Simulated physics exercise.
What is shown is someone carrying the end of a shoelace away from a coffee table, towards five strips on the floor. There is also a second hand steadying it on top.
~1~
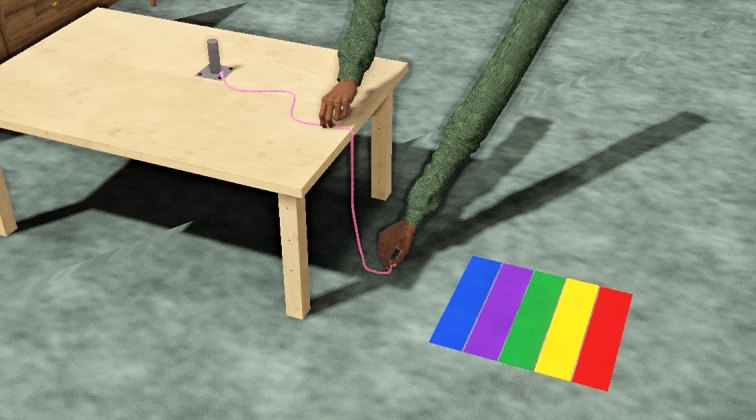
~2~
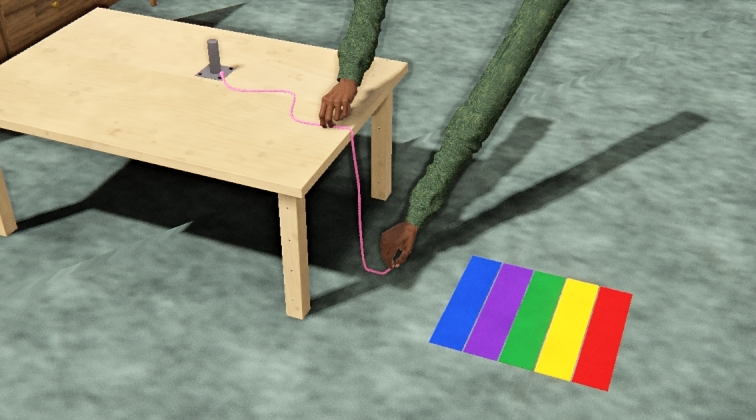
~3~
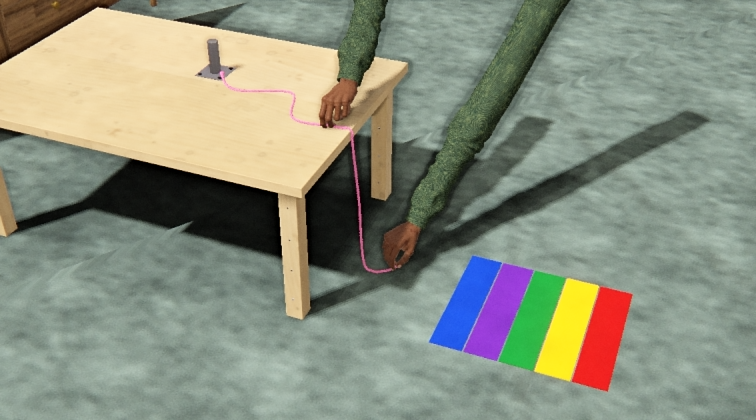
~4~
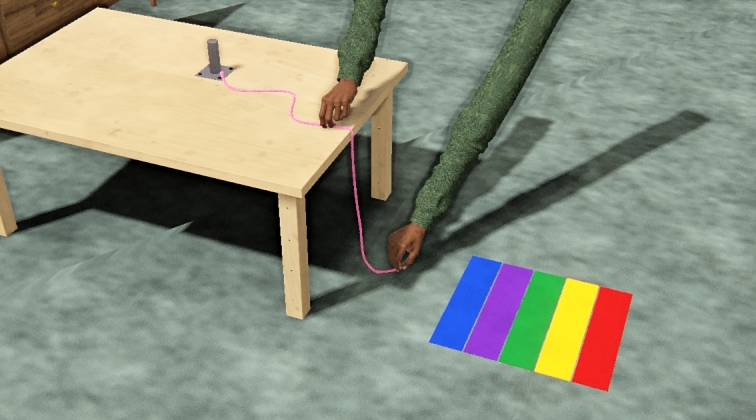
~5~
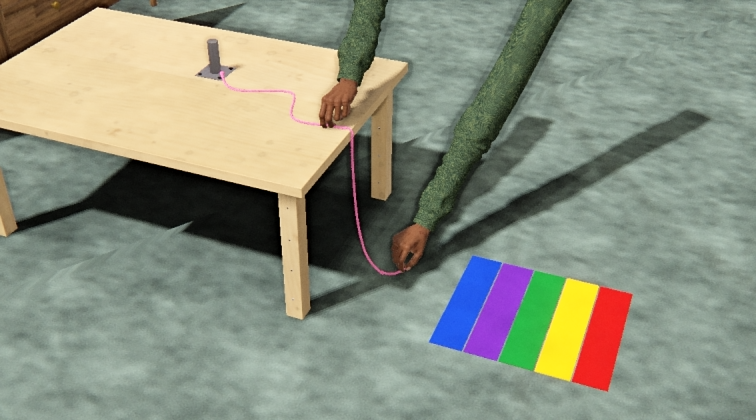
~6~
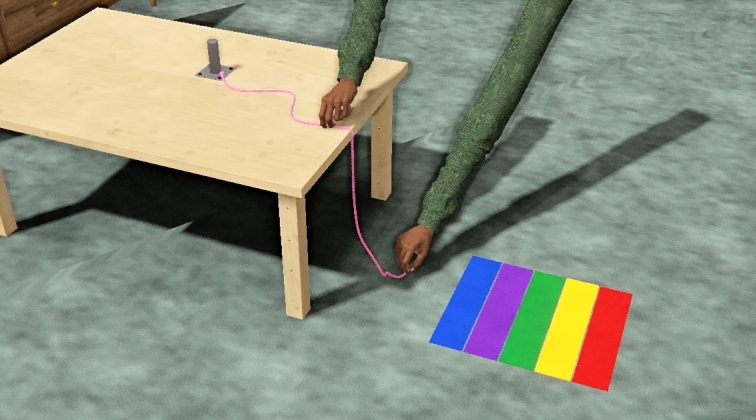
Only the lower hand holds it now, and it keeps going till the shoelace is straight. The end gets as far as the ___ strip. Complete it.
The end gets as far as the green strip.
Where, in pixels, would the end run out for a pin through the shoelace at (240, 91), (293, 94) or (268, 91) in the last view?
(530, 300); (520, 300); (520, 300).
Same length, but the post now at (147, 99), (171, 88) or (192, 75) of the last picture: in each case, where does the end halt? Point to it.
In pixels, the answers are (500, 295), (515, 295) and (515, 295).
A little later, end near (478, 287); over blue.
Next, end near (515, 297); over purple.
When it is tight, end near (539, 303); over green. Over green.
